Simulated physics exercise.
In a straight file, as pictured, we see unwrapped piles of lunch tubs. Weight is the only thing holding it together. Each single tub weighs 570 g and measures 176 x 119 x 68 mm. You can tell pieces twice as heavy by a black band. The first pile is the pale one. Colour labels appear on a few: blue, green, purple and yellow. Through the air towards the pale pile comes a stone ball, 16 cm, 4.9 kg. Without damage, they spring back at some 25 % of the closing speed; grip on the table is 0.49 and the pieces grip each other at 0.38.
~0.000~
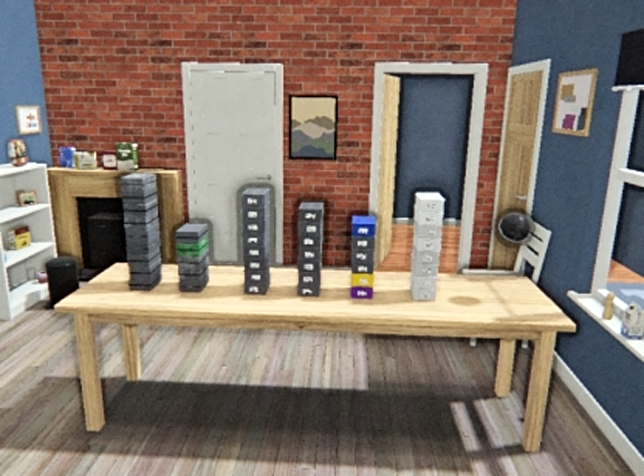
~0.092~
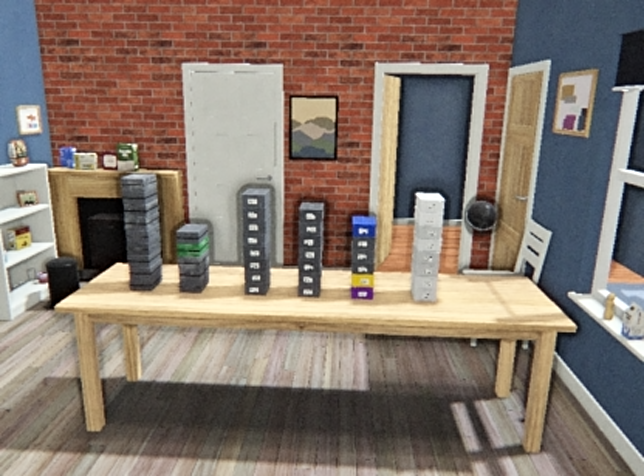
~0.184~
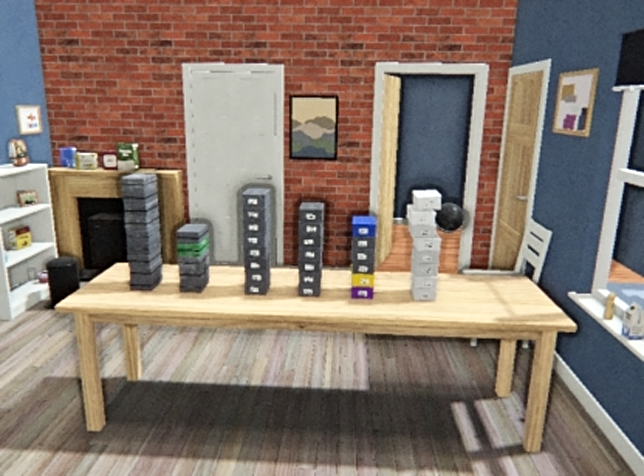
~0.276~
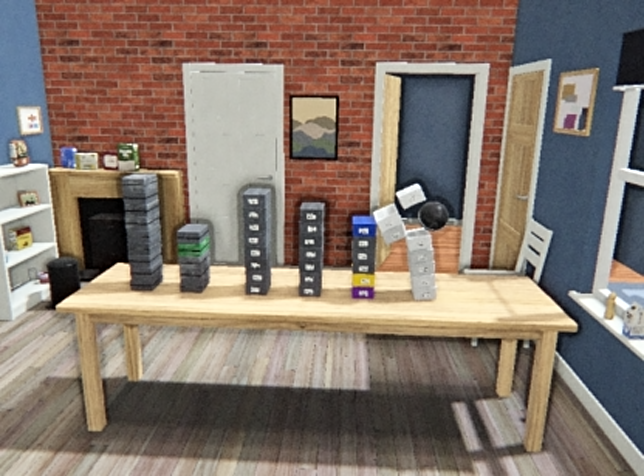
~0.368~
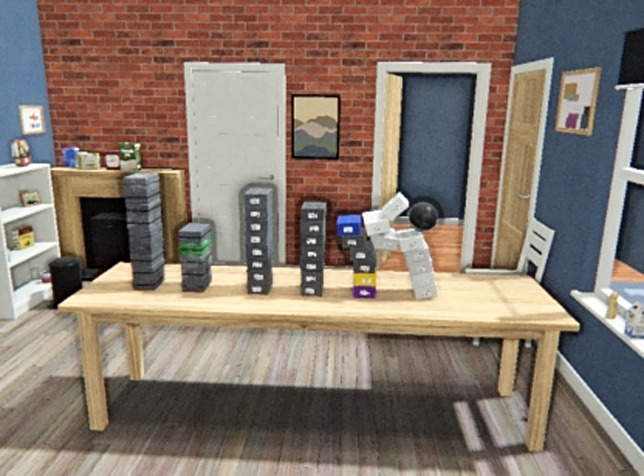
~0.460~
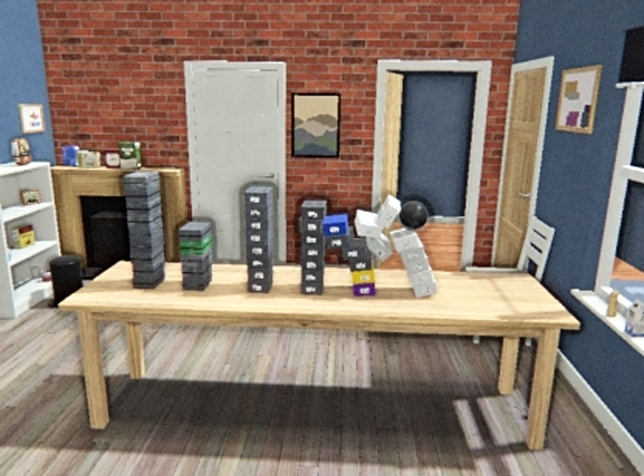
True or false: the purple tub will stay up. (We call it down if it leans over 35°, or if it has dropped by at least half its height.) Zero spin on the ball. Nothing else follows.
True.
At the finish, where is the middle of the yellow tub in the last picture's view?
It ends up centred close to (334, 284).
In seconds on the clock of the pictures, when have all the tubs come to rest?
That is at about 2.0 s.
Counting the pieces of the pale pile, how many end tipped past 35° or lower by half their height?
That happens to 5 of them.
After 0.72 s, 4 of the pale pile down; none of the 35 other tubs down, 13 disturbed; purple tub leaning 25°; yellow tub leaning 25°.
After 1.02 s, 8 of the pale pile down; 5 of the 35 other tubs down; purple tub leaning 30°; yellow tub leaning 30°, 43 mm lower.
At rest (2.1 s), 5 of the pale pile down; 5 of the 35 other tubs down; purple tub shifted 18 mm; blue tub on its side; yellow tub 7 cm lower. As the last picture would show them, middles, purple tub near (361, 285), blue tub near (336, 246).
